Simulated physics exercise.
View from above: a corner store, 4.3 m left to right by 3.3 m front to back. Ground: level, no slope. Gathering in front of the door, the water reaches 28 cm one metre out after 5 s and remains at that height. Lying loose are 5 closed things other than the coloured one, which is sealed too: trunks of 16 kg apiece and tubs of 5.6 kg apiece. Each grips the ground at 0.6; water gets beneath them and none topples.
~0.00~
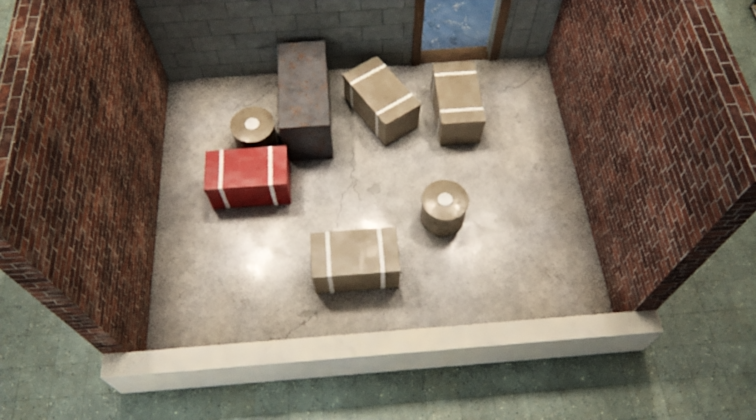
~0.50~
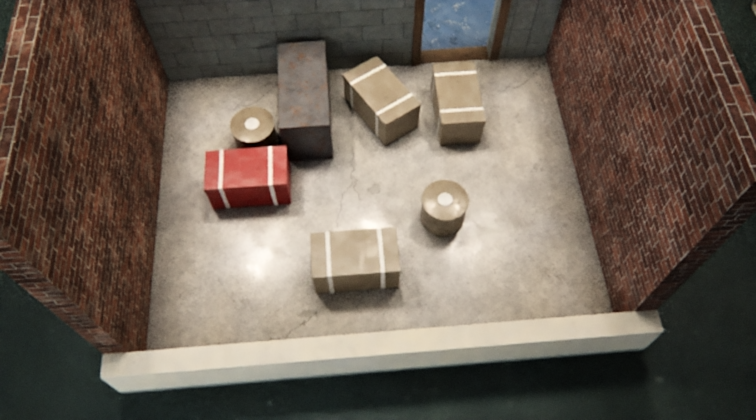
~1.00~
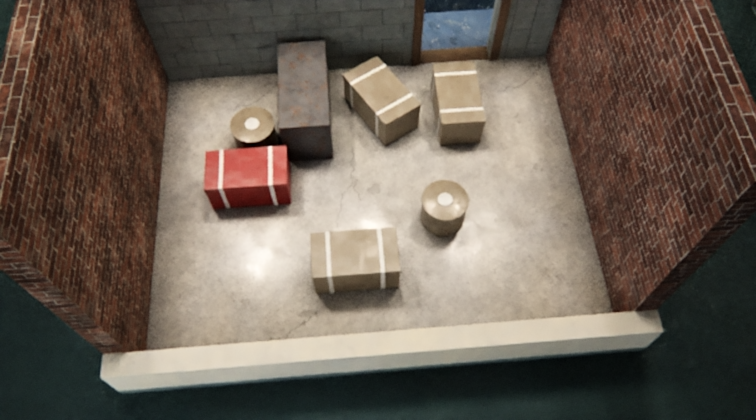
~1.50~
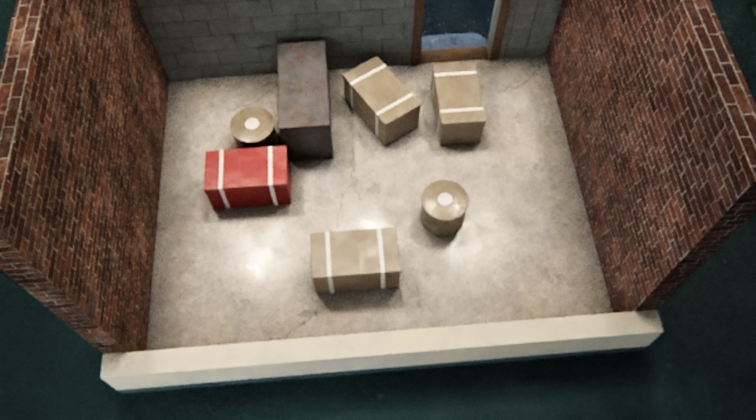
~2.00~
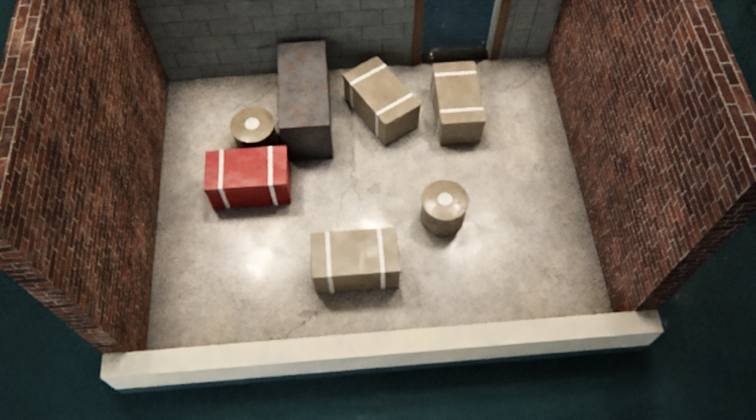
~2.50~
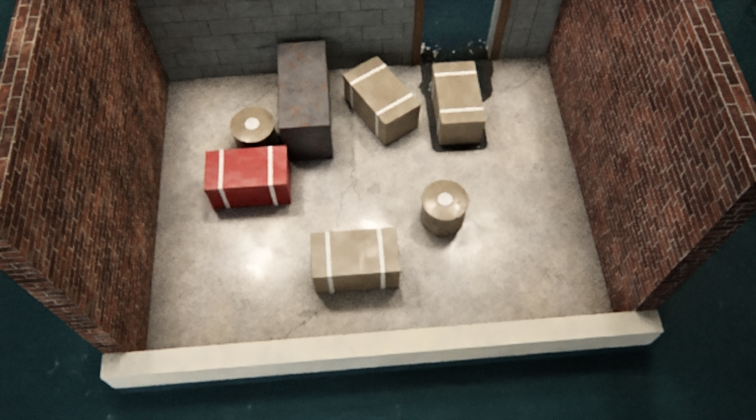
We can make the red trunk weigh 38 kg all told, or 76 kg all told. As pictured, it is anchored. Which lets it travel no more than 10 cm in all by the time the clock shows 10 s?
It never needs the heavy one.
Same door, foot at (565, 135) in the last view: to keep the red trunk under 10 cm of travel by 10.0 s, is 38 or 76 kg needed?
If so, then the first option suffices.
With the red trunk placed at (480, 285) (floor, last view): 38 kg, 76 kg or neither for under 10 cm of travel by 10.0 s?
It turns out that the heavier alone succeeds.
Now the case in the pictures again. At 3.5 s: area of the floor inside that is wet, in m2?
Somewhere around 2.5 m2, roughly.
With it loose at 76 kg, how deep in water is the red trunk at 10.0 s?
5 cm, roughly.
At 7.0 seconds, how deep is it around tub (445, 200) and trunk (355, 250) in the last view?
About 13 and 6 cm.
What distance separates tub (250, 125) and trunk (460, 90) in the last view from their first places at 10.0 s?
First 0 cm, then 200 cm.
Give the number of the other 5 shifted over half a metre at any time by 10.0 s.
All told, that gives 3.
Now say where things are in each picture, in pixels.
The red trunk at (246, 167), on the bottom; 0.0 m2 under water; 0 of 6 have shifted, in the first picture.
The red trunk at (246, 167) rests on the ground; water covers 0.0 m2; 0 of 6 have shifted, in the second picture.
The red trunk at (246, 167) rests on the ground; water covers 0.0 m2; 0 of 6 have shifted, in the third picture.
The red trunk at (246, 167), on the bottom; water covers 0.0 m2; 0 of 6 have shifted, in the fourth picture.
The red trunk at (246, 167), on the bottom; 0.0 m2 under water; 0 of 6 have shifted, in the fifth picture.
The red trunk at (246, 167) rests on the ground; 0.4 m2 under water; 0 of 6 have shifted, in the sixth picture.
After 3.5 s the red trunk would be 0 cm from its start with 38 kg and 0 cm from its start with 76 kg; 0 cm of water round it then.
After 4.5 s the red trunk would be 0 cm from its start with 38 kg and 0 cm from its start with 76 kg; 0 cm of water round it then.
After 7.0 s the red trunk would be 0 cm from its start with 38 kg and 0 cm from its start with 76 kg; 1 cm of water round it then.
After 10.0 s the red trunk would be 0 cm from its start with 38 kg and 0 cm from its start with 76 kg; 5 cm of water round it then.
